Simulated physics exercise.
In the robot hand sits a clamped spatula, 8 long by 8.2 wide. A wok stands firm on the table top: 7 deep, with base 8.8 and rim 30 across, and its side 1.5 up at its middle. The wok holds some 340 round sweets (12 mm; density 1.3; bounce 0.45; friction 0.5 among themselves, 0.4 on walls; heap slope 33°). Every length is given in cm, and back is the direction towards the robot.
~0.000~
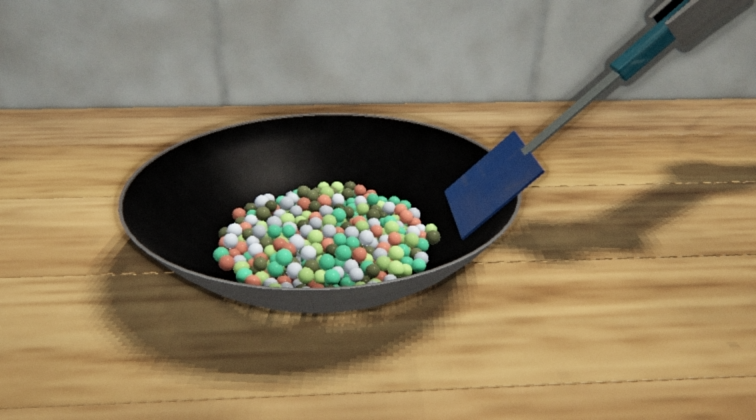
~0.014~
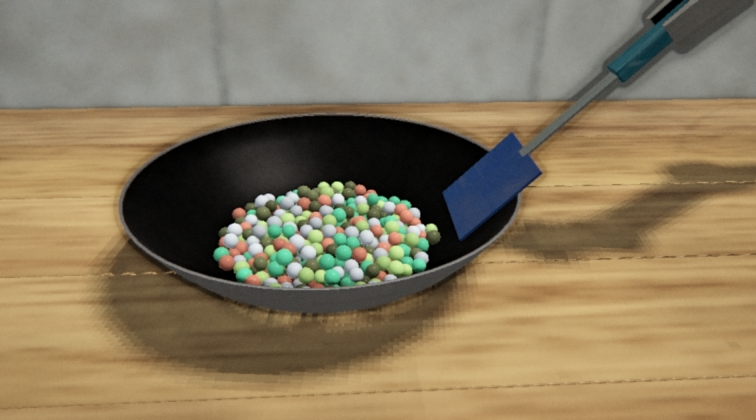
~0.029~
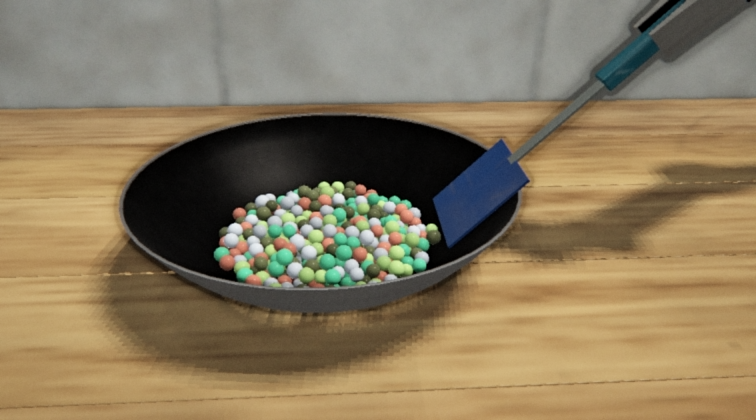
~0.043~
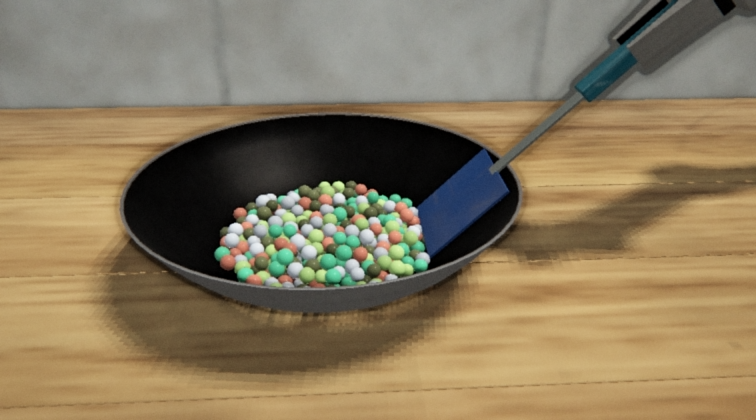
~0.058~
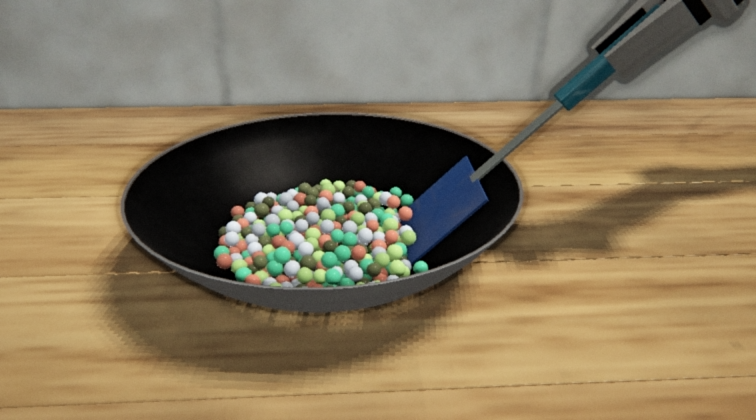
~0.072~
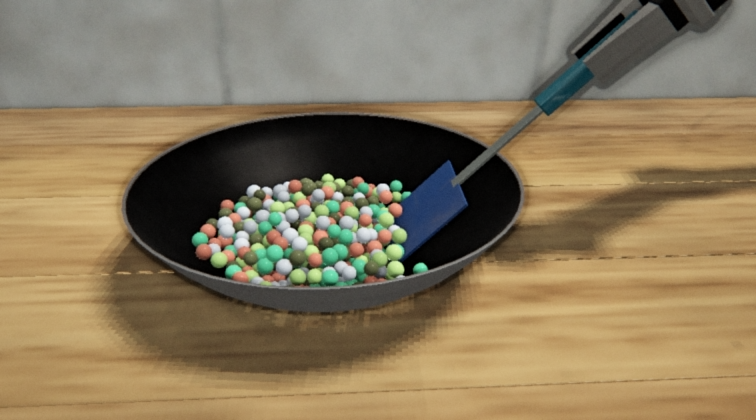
At the start, a robot hand holds a blue spatula at the right inner side of a black wok heaped with colorful round sweets on a wooden table. The blade slides left and slightly down into the heap's right edge. It then pushes the sweets a little to the left.
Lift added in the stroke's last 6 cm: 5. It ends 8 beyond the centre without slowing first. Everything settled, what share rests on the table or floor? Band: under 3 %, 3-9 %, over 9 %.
Over 9 %.
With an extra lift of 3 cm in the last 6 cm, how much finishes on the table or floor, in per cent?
Close to 15 in a hundred.
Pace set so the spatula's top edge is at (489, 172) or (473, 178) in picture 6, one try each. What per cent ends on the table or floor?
Try one roughly 5 per cent; try two roughly 10 per cent.
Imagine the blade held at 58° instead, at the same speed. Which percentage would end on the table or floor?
Some 10 in a hundred.
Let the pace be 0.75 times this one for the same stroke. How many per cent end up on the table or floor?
That comes to some 10 per cent, roughly.
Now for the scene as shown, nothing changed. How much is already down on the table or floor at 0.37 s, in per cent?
5 per cent.
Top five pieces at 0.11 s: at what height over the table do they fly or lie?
I'd put it close to 6 cm.
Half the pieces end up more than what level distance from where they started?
Distance: Around 5 cm.
After 0.11 s, sloping 45°, highest piece 6 above the table; 341 in the wok.
After 0.15 s, sloping 45°, highest piece 8 above the table; 341 in the wok.
After 0.37 s, sloping 45°, highest piece 14 above the table; 299 in the wok, 9 on the table or floor, 33 on the blade or in flight.
After 1.42 s, sloping 45°, highest piece 5 above the table; 298 in the wok, 43 on the table or floor.
In the end, 298 in the wok, 43 on the table or floor. That is 13 % on the table or floor.
